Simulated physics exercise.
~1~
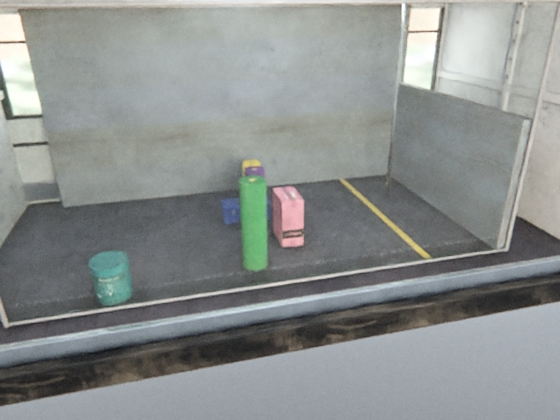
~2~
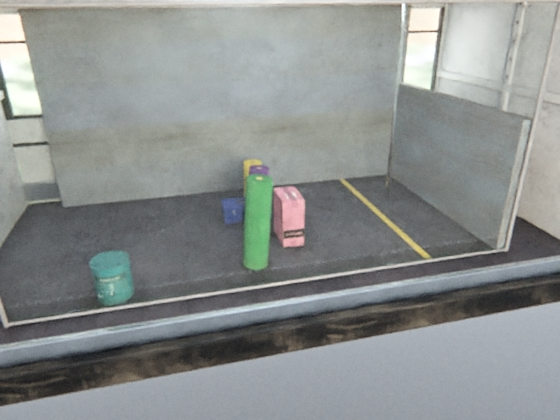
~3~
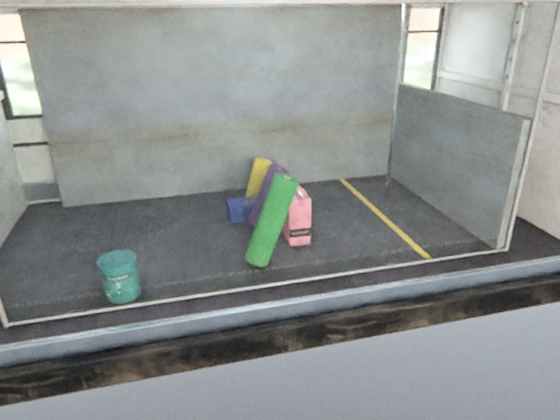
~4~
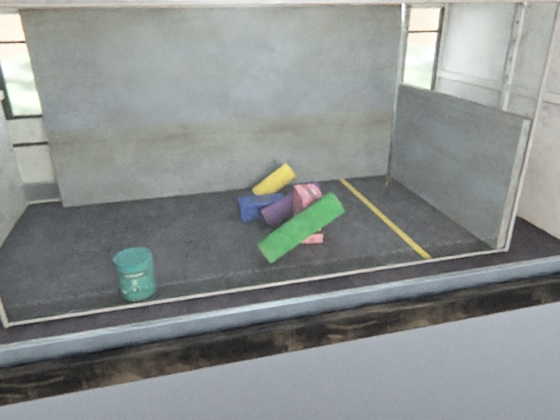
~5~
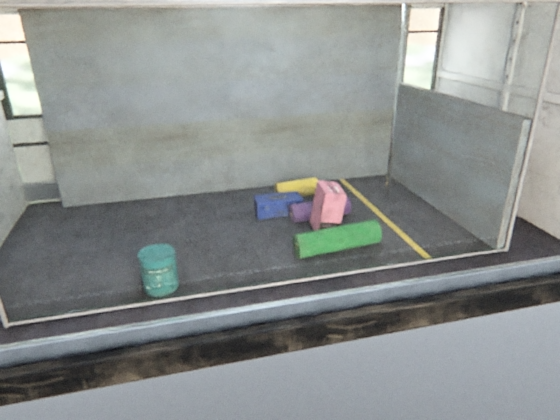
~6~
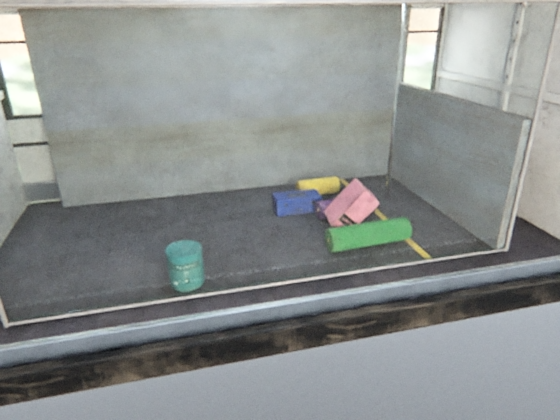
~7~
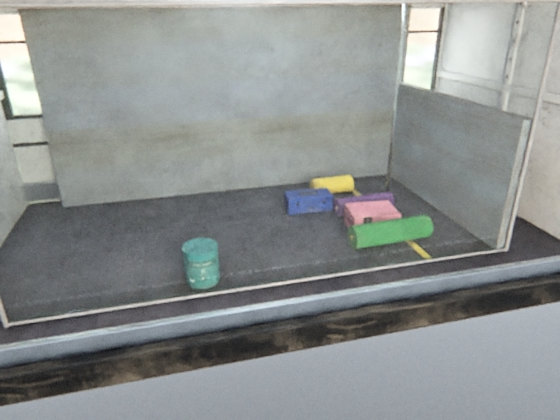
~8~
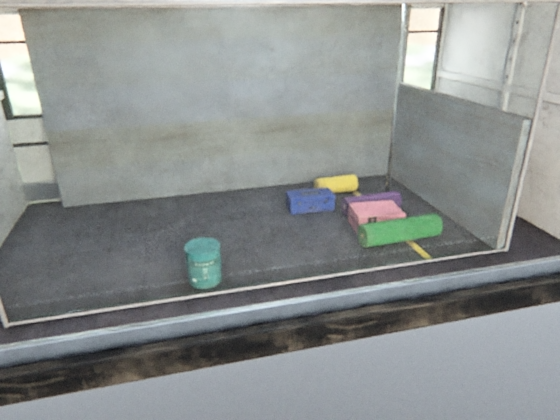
In a gray-walled bay with a yellow floor line, upright green, purple and yellow rolls topple to the right and slide with a blue box, a tipping pink pack and a teal bucket, until the pink pack, blue box and bucket stop short of the line.
